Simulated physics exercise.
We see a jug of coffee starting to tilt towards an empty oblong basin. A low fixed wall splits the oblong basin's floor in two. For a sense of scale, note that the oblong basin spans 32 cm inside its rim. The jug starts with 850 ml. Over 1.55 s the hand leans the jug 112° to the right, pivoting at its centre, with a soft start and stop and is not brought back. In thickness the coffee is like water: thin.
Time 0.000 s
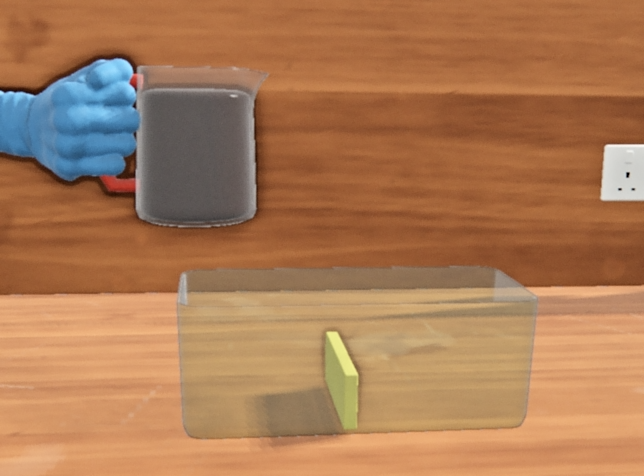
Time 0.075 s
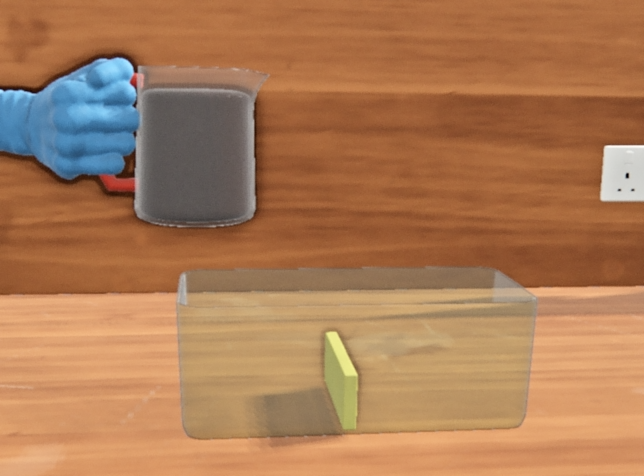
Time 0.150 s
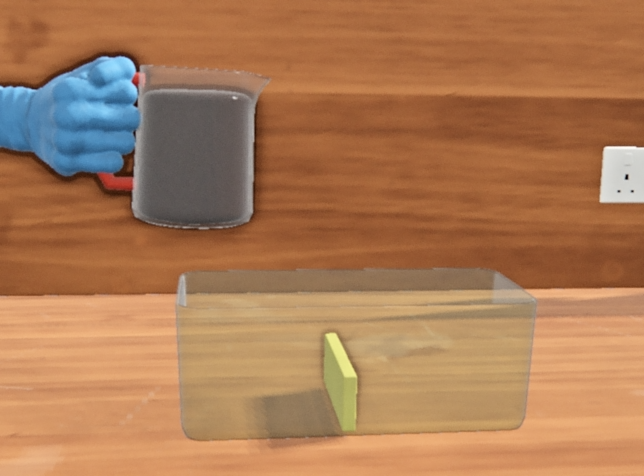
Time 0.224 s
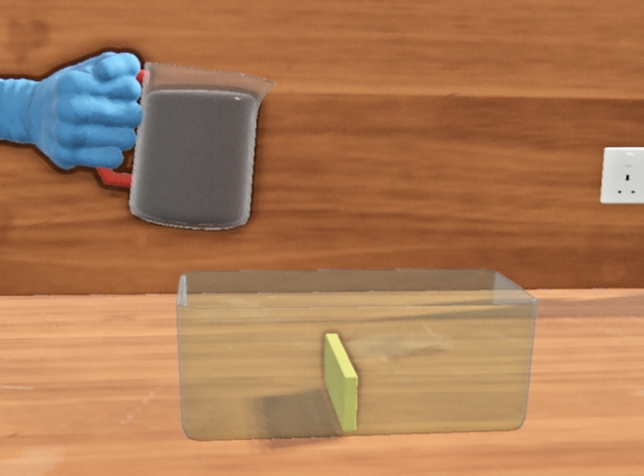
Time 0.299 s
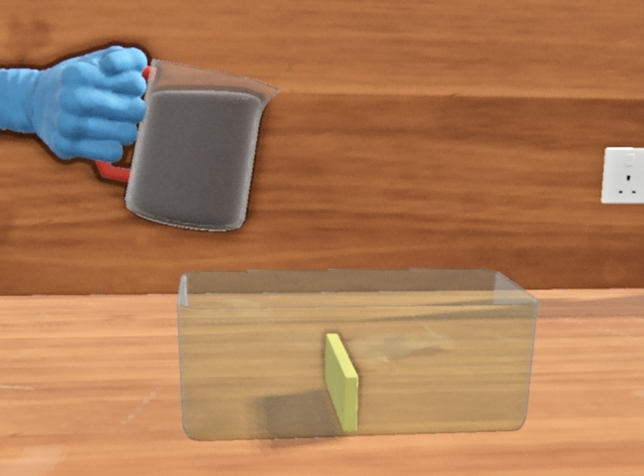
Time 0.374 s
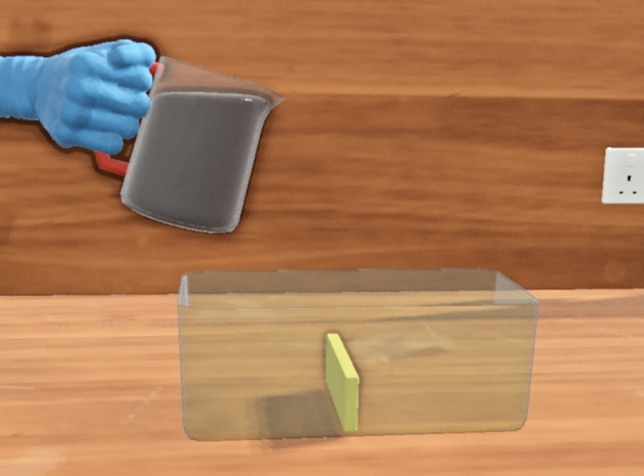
A wood-panelled wall and a lighter wooden surface are seen from the front, slightly above, in a fixed view. A blue-gloved hand at the upper left holds a clear jug of dark grey-brown liquid by its red handle, above a transparent oblong basin with a small yellow-green upright panel inside, while a white socket sits at the right. The hand gradually tilts the jug modestly to the right.
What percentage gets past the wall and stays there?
About 66 per cent.
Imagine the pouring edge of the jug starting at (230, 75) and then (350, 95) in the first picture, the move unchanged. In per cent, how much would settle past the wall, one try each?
Result: 15 per cent, then 100 per cent.
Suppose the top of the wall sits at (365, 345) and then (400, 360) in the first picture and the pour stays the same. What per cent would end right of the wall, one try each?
Some 30 in a hundred, then some 0 in a hundred.
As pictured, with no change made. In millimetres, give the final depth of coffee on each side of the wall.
The left side settles near 14 mm and the right side near 26 mm.
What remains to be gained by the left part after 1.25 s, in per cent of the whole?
Near 28 percent, give or take.
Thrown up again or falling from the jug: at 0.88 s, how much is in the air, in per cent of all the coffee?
About 12 per cent.
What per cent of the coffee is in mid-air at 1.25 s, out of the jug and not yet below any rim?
It comes to some 16 percent of the total.
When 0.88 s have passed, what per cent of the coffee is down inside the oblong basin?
Near 6 in a hundred.
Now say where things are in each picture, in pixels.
The first picture shows tilt 0°; pouring edge (268, 72); surface from (142, 92) to (251, 94); the oblong basin's rim runs from (181, 290) to (515, 285); the wall's top is at (341, 354).
The second picture shows tilt 1°; pouring edge (268, 73); surface from (143, 92) to (251, 94).
The third picture shows tilt 3°; pouring edge (270, 77); surface from (143, 94) to (252, 96).
The fourth picture shows tilt 6°; pouring edge (274, 82); surface from (146, 95) to (256, 96).
The fifth picture shows tilt 10°; pouring edge (280, 88); surface from (151, 96) to (262, 97).
The sixth picture shows tilt 15°; pouring edge (285, 96); surface from (147, 117) to (269, 99).
Then, 0.88 s in, the tilt is 68° and 82 per cent is still to pour, 0 is left of the wall and 6 right of it.
Then, 1.25 s in, the tilt is 102° and 29 per cent is still to pour, 5 is left of the wall and 51 right of it.
Then, 1.63 s in, the tilt is 112° and 1 per cent is still to pour, 31 is left of the wall and 66 right of it.
Then, 2.05 s in, the tilt is 112° and 0 per cent is still to pour, 33 is left of the wall and 66 right of it.
Finally, 33 per cent lies left of the wall, 66 right of it and 1 outside.
